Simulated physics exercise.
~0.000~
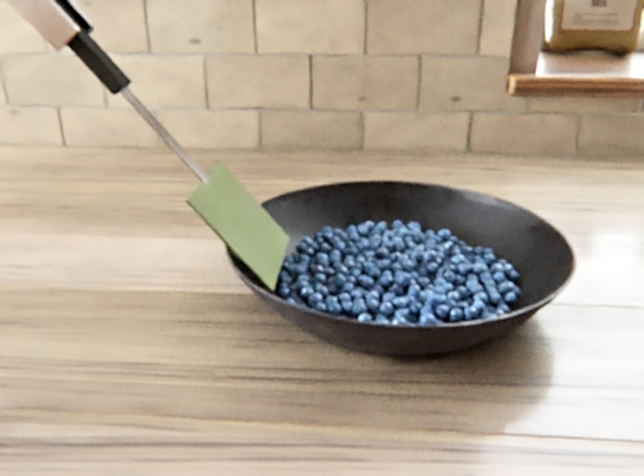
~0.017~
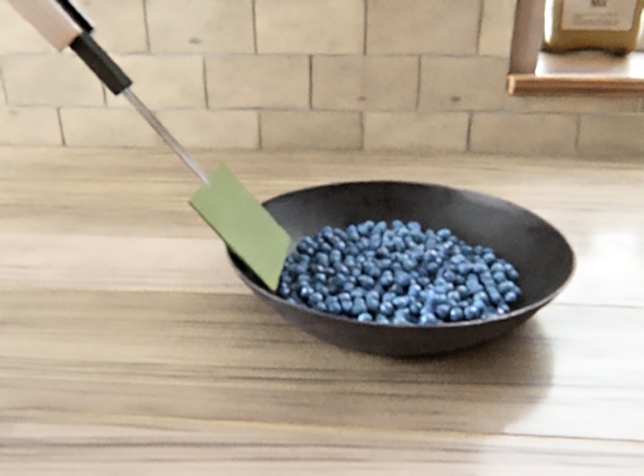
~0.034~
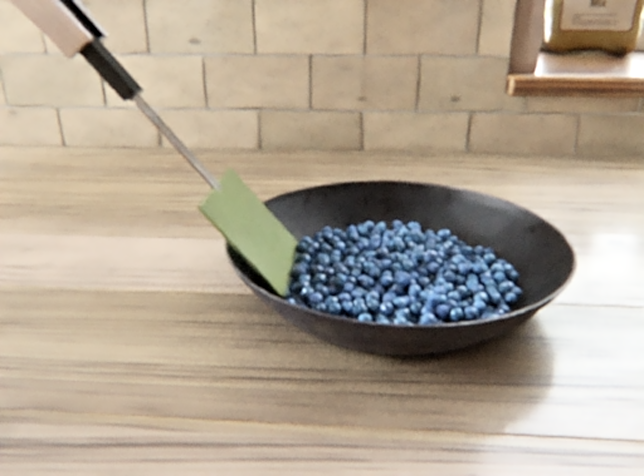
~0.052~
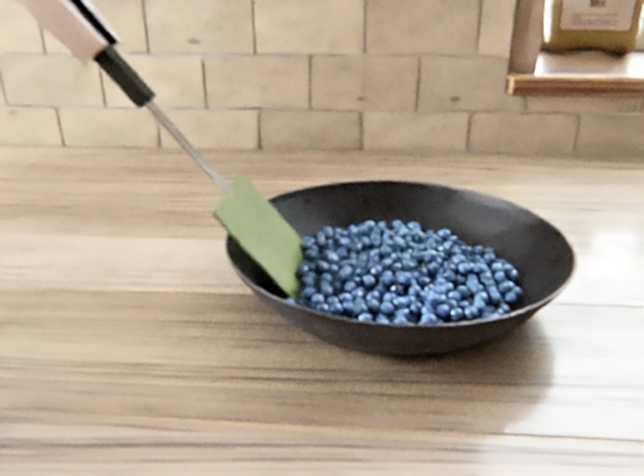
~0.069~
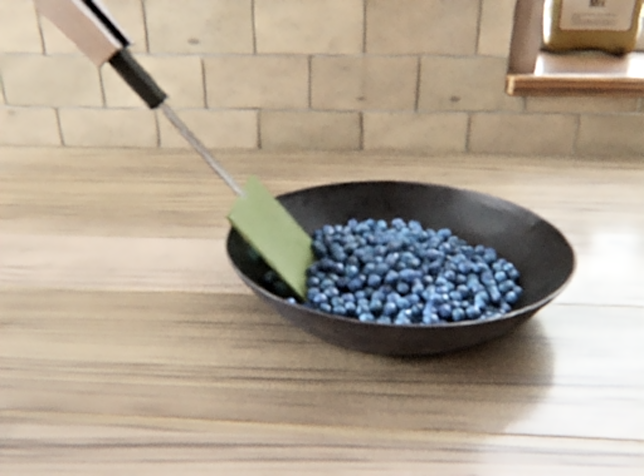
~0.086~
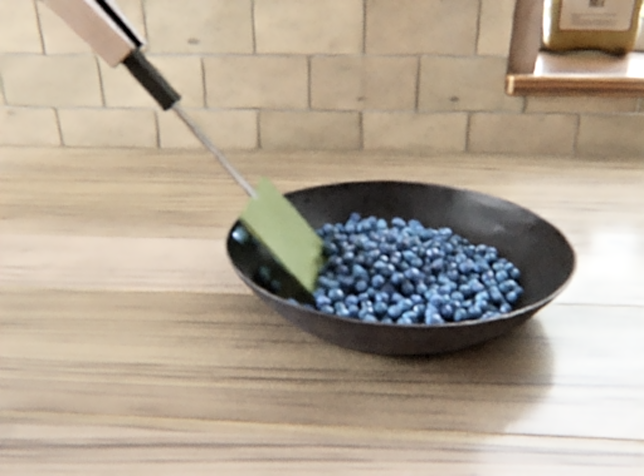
A green spatula slides slowly rightward through blue beads in a black pan on the table.
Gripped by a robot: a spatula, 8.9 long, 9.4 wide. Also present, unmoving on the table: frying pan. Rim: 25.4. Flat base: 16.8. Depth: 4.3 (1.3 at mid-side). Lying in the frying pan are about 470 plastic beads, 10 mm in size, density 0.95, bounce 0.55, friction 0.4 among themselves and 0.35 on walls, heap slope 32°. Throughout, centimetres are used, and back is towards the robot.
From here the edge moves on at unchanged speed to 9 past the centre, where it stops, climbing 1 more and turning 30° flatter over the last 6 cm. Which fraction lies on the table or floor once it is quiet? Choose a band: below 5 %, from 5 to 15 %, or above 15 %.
From 5 to 15 %.
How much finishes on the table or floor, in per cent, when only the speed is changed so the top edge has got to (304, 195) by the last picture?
I'd say around 30 per cent.
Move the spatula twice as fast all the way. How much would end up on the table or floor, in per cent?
Estimated share: Some 25 %.
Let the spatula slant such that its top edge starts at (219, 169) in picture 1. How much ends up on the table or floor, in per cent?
About 10 per cent.
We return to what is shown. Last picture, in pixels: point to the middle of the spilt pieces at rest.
Around (608, 289).
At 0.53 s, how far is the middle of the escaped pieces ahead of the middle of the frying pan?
Around 14 centimetres ahead.
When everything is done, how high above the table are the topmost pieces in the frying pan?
It reaches about 5.5 cm.
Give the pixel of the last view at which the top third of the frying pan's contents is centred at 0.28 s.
(489, 252).
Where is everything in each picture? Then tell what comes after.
The first picture shows the spatula top edge at (205, 179), sloping 51°; upper third of the load around (397, 268), from x 285 to 515, top at y 225; 467 in the frying pan.
The second picture shows the spatula top edge at (206, 180), sloping 51°; upper third of the load around (397, 268), from x 285 to 515, top at y 225.
The third picture shows the spatula top edge at (215, 185), sloping 51°; upper third of the load around (397, 268), from x 285 to 515, top at y 225.
The fourth picture shows the spatula top edge at (228, 191), sloping 51°; upper third of the load around (388, 266), from x 275 to 515, top at y 225.
The fifth picture shows the spatula top edge at (240, 193), sloping 51°; upper third of the load around (382, 263), from x 255 to 515, top at y 225.
The sixth picture shows the spatula top edge at (253, 194), sloping 51°; upper third of the load around (382, 262), from x 240 to 515, top at y 220; 467 in the frying pan.
After 0.18 s, sloping 51°, highest piece 8 above the table; 465 in the frying pan, 2 on the blade or in flight.
After 0.28 s, sloping 40°, highest piece 5 above the table; 465 in the frying pan, 2 on the table or floor.
After 0.53 s, sloping 21°, highest piece 5 above the table; 419 in the frying pan, 44 on the table or floor, 4 on the blade or in flight.
After 1.58 s, sloping 21°, highest piece 5 above the table; 419 in the frying pan, 48 on the table or floor.
In the end, 419 in the frying pan, 48 on the table or floor. That is 10 % on the table or floor.
